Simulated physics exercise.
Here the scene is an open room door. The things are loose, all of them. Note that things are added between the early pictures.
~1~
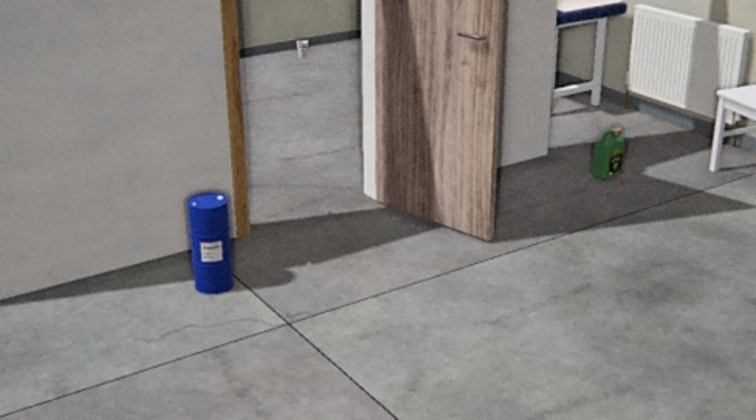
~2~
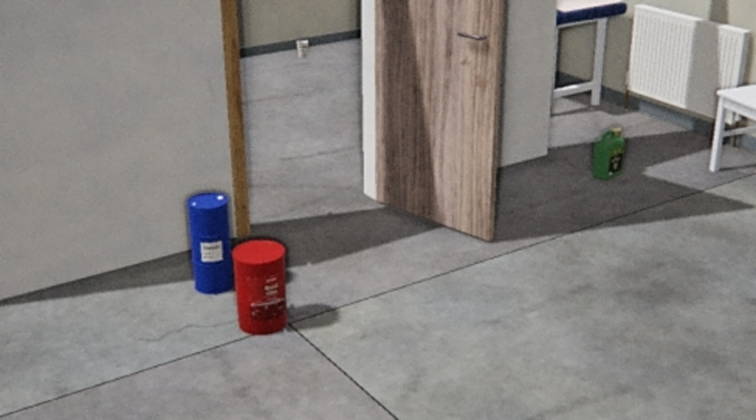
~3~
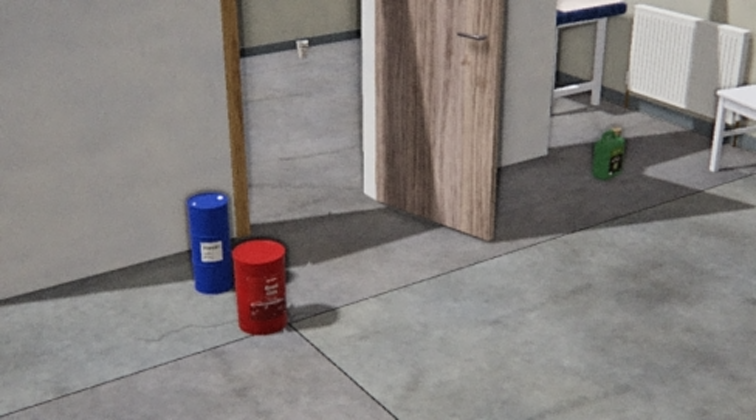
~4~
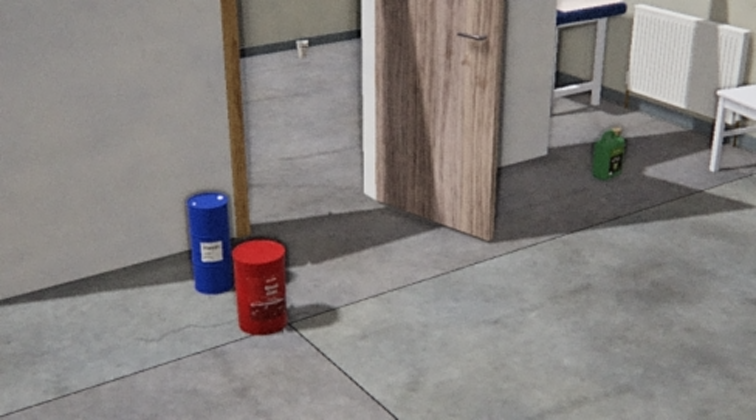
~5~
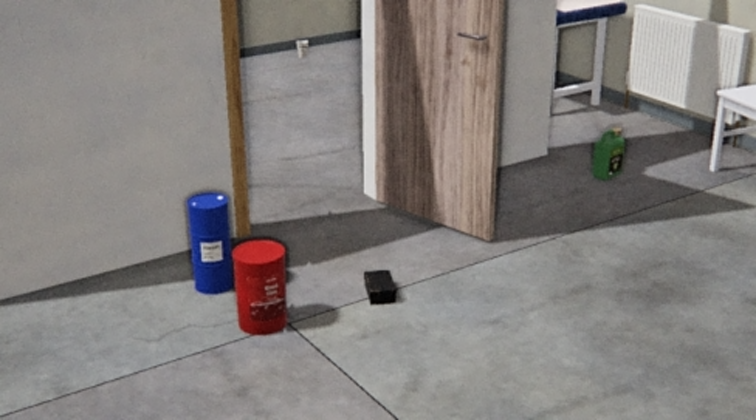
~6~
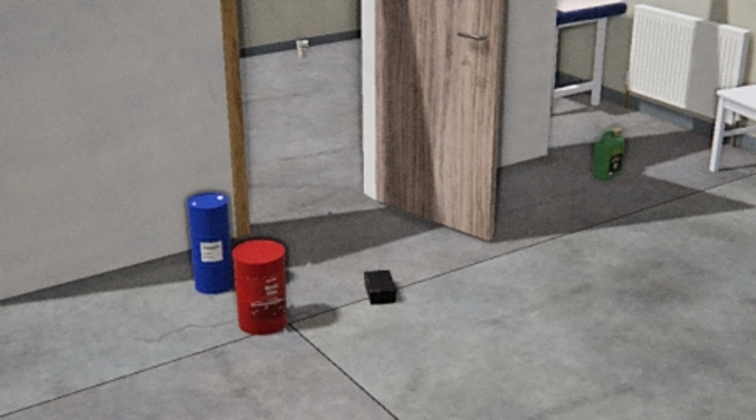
In a room with a wide-open door, a blue canister stood by the doorway; a red pail appeared beside it, then a black box to the right, while everything else stayed still.
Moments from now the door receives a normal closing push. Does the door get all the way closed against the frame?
Turns out the door touches the frame just fine.
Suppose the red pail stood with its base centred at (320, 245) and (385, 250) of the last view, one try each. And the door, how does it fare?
Try 1 - gets caught; try 2 - gets caught.
Then, 0.90 s on from there, door at 69°.
Then, 1.50 s on from there, door at 33°.
In the end, door at 0°; all 3 unmoved. At the end, from the last picture's camera, black box near (380, 287).
